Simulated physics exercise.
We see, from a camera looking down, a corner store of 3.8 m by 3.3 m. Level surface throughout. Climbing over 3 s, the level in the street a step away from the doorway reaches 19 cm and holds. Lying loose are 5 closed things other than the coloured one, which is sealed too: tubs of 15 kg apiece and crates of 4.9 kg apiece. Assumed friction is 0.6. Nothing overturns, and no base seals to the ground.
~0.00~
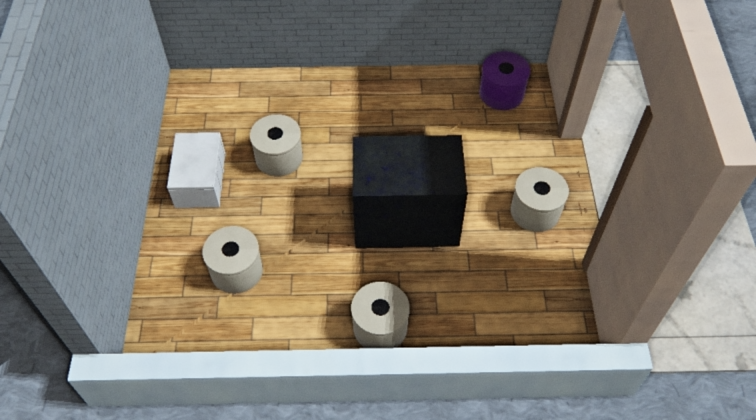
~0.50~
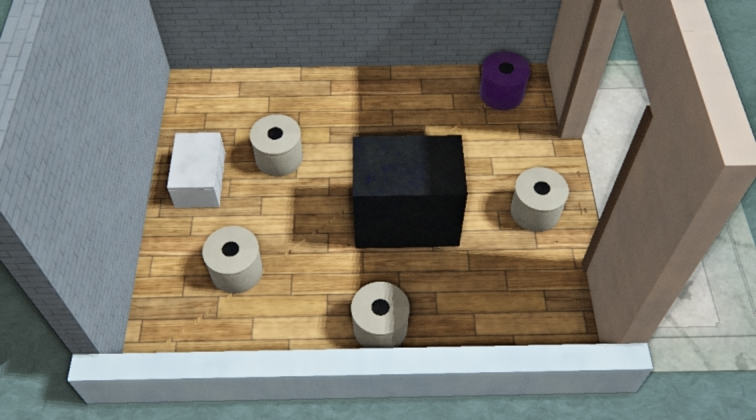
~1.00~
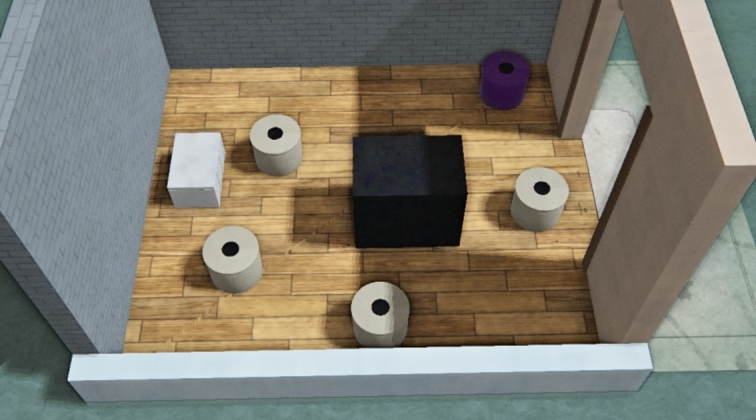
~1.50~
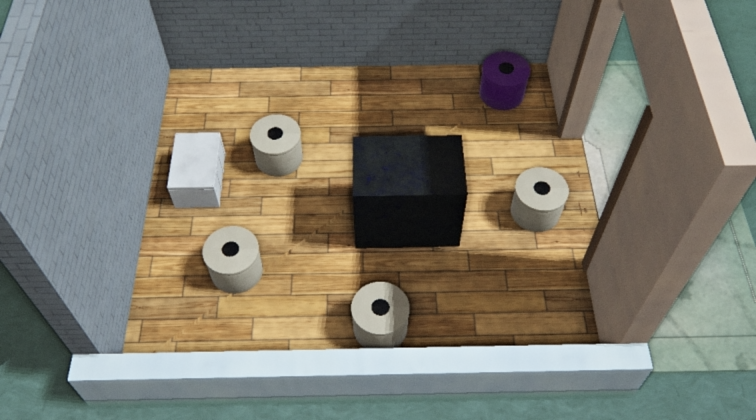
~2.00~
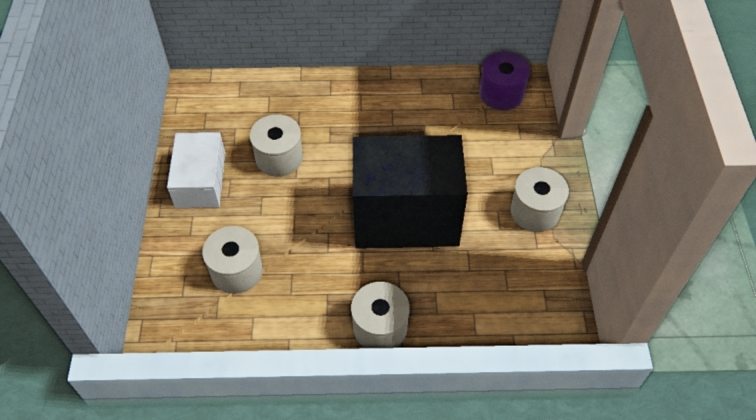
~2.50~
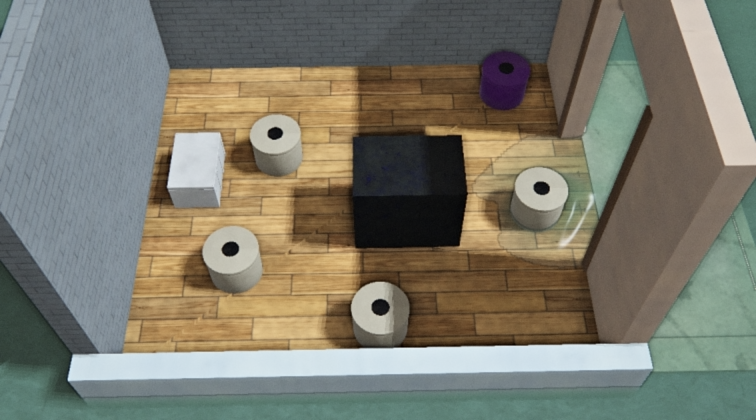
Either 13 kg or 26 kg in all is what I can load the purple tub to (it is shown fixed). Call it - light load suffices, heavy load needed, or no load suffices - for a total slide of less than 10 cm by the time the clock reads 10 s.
My call: Light load suffices.
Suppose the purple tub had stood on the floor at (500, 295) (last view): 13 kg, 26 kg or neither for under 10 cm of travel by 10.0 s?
Here only the heavier suffices.
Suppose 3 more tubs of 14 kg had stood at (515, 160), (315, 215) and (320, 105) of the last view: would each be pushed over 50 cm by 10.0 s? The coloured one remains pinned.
In turn: Beyond it, within it, beyond it.
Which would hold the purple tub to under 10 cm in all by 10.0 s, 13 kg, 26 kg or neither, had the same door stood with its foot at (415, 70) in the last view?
With that change, the big one is needed.
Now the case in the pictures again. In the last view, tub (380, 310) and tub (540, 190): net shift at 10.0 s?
First 30 cm, then 140 cm.
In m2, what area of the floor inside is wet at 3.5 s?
Wet area: Approx. 3.5 m2.
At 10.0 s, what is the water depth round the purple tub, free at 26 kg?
6 cm, roughly.
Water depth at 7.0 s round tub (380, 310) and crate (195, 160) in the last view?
First roughly 6 cm, second roughly 5 cm.
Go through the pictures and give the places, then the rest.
The purple tub at (506, 69), on the bottom; 0.0 m2 under water; 0 of 6 have shifted, in the first picture.
The purple tub at (506, 69), on the bottom; 0.0 m2 under water; 0 of 6 have shifted, in the second picture.
The purple tub at (506, 69) rests on the ground; 0.0 m2 under water; 0 of 6 have shifted, in the third picture.
The purple tub at (506, 69), on the bottom; water covers 0.0 m2; 0 of 6 have shifted, in the fourth picture.
The purple tub at (506, 69), on the bottom; 0.1 m2 under water; 0 of 6 have shifted, in the fifth picture.
The purple tub at (506, 69), on the bottom; water covers 0.6 m2; 0 of 6 have shifted, in the sixth picture.
After 3.5 s the purple tub would be 0 cm from its start with 13 kg and 0 cm from its start with 26 kg; 1 cm of water round it then.
After 4.5 s the purple tub would be 0 cm from its start with 13 kg and 0 cm from its start with 26 kg; 2 cm of water round it then.
After 7.0 s the purple tub would be 0 cm from its start with 13 kg and 0 cm from its start with 26 kg; 4 cm of water round it then.
After 10.0 s the purple tub would be 0 cm from its start with 13 kg and 0 cm from its start with 26 kg; 6 cm of water round it then.
